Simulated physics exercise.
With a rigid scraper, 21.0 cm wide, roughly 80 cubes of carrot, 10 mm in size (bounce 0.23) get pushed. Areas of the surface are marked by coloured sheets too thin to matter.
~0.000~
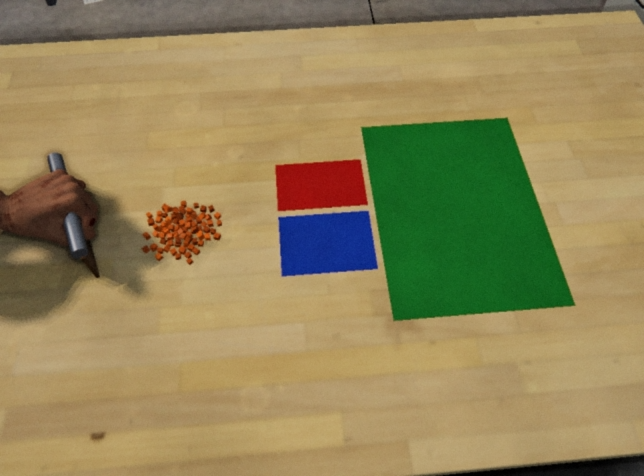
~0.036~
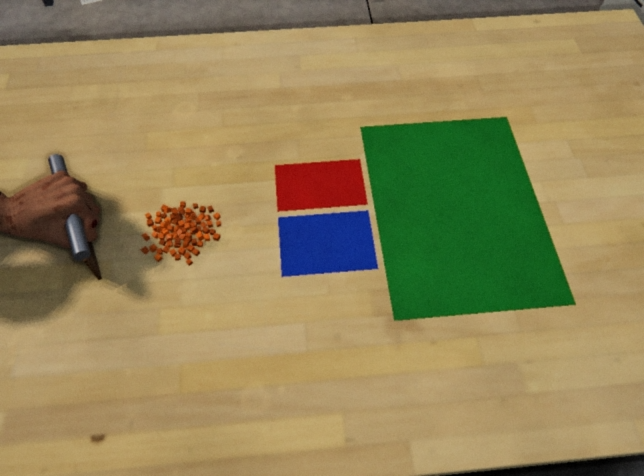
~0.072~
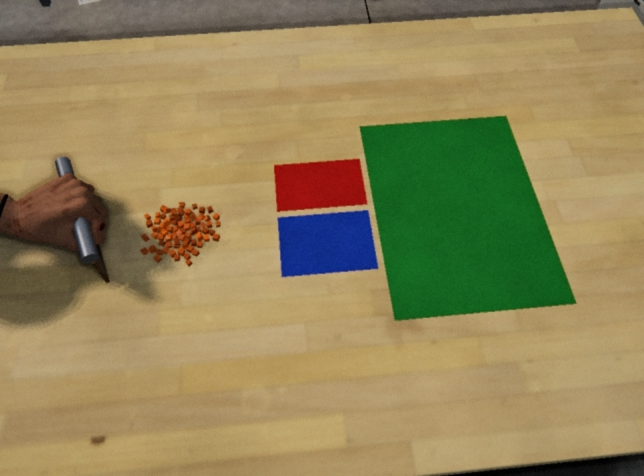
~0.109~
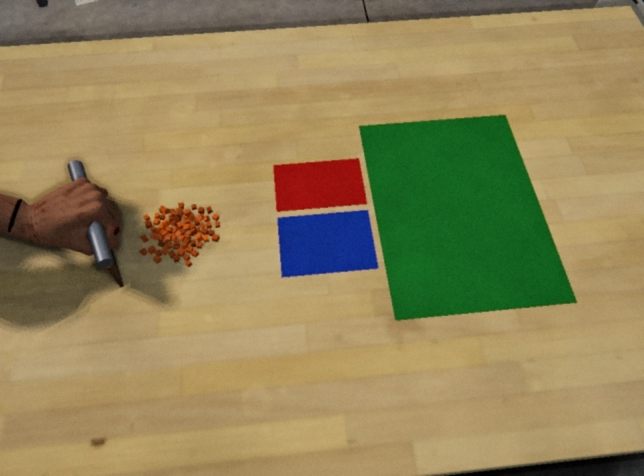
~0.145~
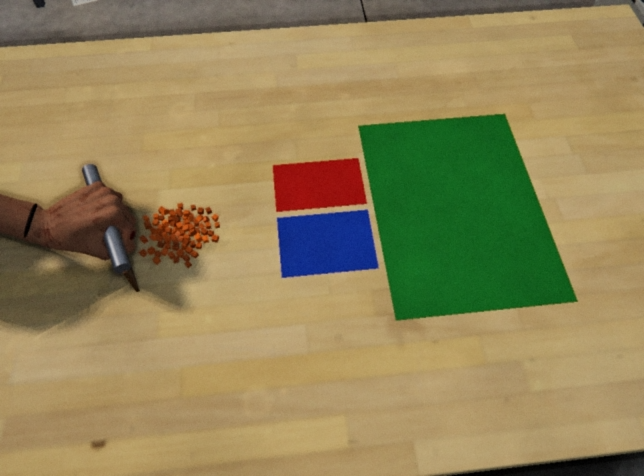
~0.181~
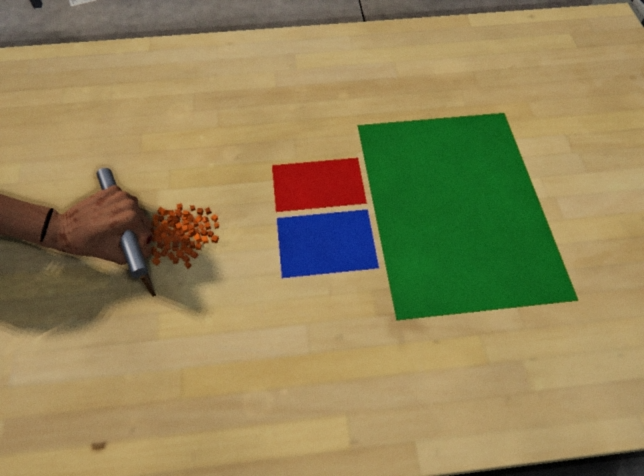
Hand holding a grey scraper sliding it rightward across a wooden table to the edge of a scattered pile of orange cubes.
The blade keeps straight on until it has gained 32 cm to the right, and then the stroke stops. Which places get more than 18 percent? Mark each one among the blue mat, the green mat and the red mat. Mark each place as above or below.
For blue mat: Above. For green mat: Below. For red mat: Below.
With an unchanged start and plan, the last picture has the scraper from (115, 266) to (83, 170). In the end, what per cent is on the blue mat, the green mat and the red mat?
Blue mat 50, green mat 0, red mat 20.
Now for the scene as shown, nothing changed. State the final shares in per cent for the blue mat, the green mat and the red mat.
Blue mat: 35, green mat: 0, red mat: 10.
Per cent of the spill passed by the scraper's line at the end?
Some 20 percent.
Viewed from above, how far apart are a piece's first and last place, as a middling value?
16 cm.
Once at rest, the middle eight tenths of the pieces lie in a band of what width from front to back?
Around 16 centimetres.
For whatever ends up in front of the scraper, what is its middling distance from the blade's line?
My estimate is near 5 cm.
After 0.38 s, scraper 25 cm from its start, spill 15 cm wide; off the mats 100 %.
After 0.58 s, scraper 34 cm from its start, spill 19 cm wide; blue mat 35 %, off the mats 65 %.
After 0.75 s, scraper 34 cm from its start, spill 20 cm wide; blue mat 35 %, red mat 10 %, off the mats 55 %.
In the end, at 1.6 s, blue mat 35 %, red mat 10 %, green mat 0 %, off the mats 55 %.
